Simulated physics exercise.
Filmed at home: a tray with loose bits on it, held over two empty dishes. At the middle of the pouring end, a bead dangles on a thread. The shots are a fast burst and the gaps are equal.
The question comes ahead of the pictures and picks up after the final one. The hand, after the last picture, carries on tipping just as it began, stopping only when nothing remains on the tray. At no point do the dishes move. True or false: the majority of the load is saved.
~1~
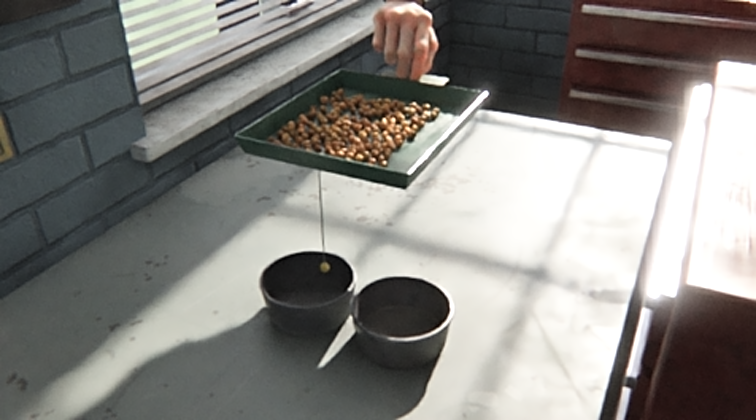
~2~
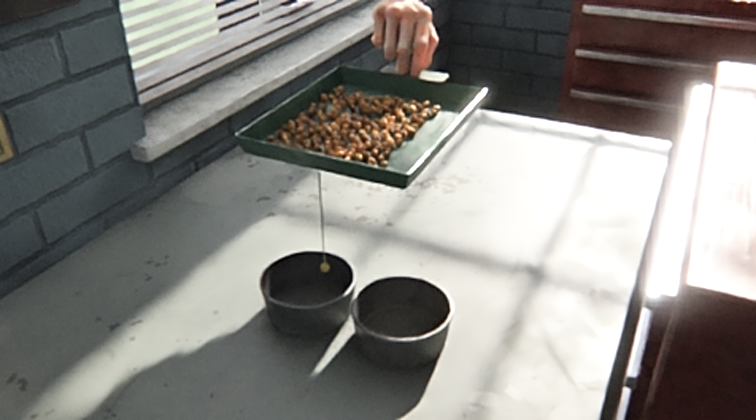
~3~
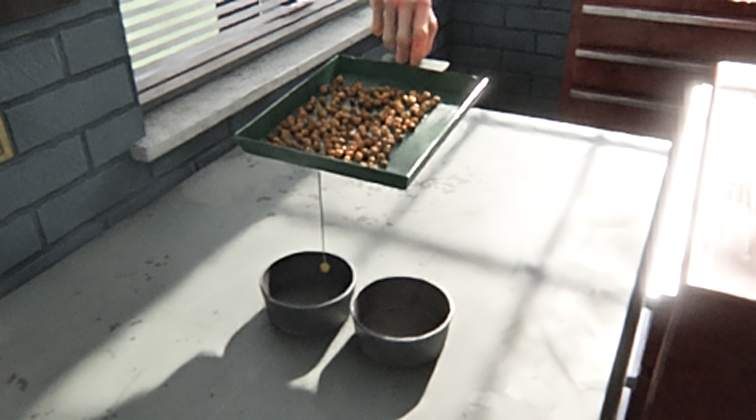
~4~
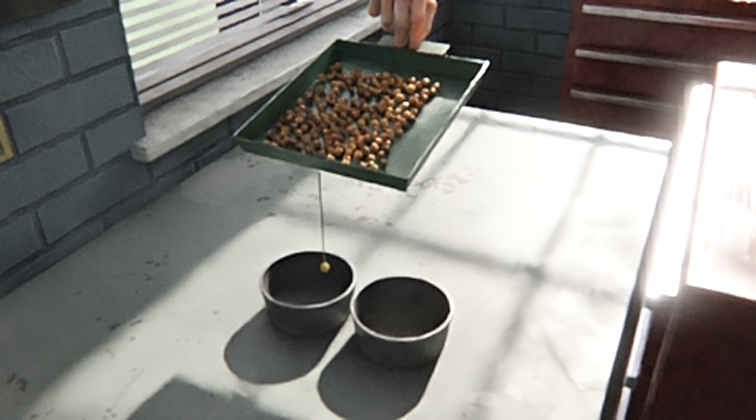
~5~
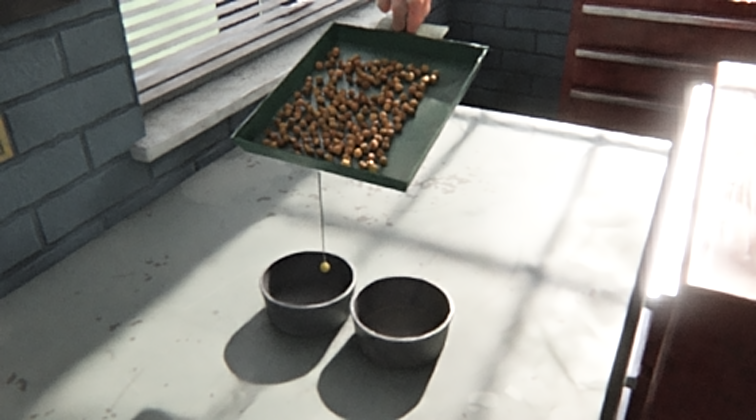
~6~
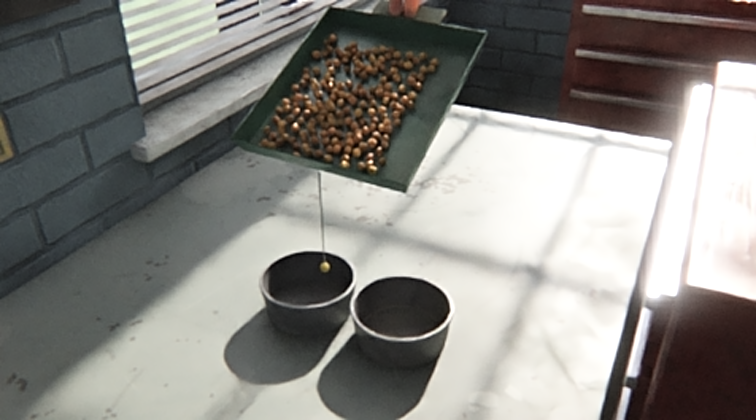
False.
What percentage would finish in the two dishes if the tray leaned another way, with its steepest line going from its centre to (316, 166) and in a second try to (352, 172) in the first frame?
First case about 10 percent; second case about 50 percent.
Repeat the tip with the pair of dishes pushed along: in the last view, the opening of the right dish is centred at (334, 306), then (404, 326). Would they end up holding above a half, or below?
The bulk of it, then the bulk of it.
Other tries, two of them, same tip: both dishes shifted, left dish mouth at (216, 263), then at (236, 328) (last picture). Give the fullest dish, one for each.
One: The right-side dish. Two: The left-side dish.
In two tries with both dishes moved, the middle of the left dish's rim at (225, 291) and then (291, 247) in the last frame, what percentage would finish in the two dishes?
It comes to roughly 80 per cent in one try and roughly 0 per cent in the next.
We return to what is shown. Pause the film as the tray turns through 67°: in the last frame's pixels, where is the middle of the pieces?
(323, 141).
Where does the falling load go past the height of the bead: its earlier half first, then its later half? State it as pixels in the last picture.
Roughly (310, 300) first, then roughly (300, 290).
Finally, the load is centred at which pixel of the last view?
(295, 349).
Soon after the last picture, tray tipped steeply; all on the tray.
A little later, tray tipped past a quarter turn; most on the tray; a stray few in the right dish; a stray few in the left dish; a small part outside both; a small part in the air.
Later still, tray tipped past a quarter turn; about a quarter in the right dish; a small part in the left dish; about two thirds outside both.
At rest, tray tipped past a quarter turn; about a quarter in the right dish; a small part in the left dish; about two thirds outside both.
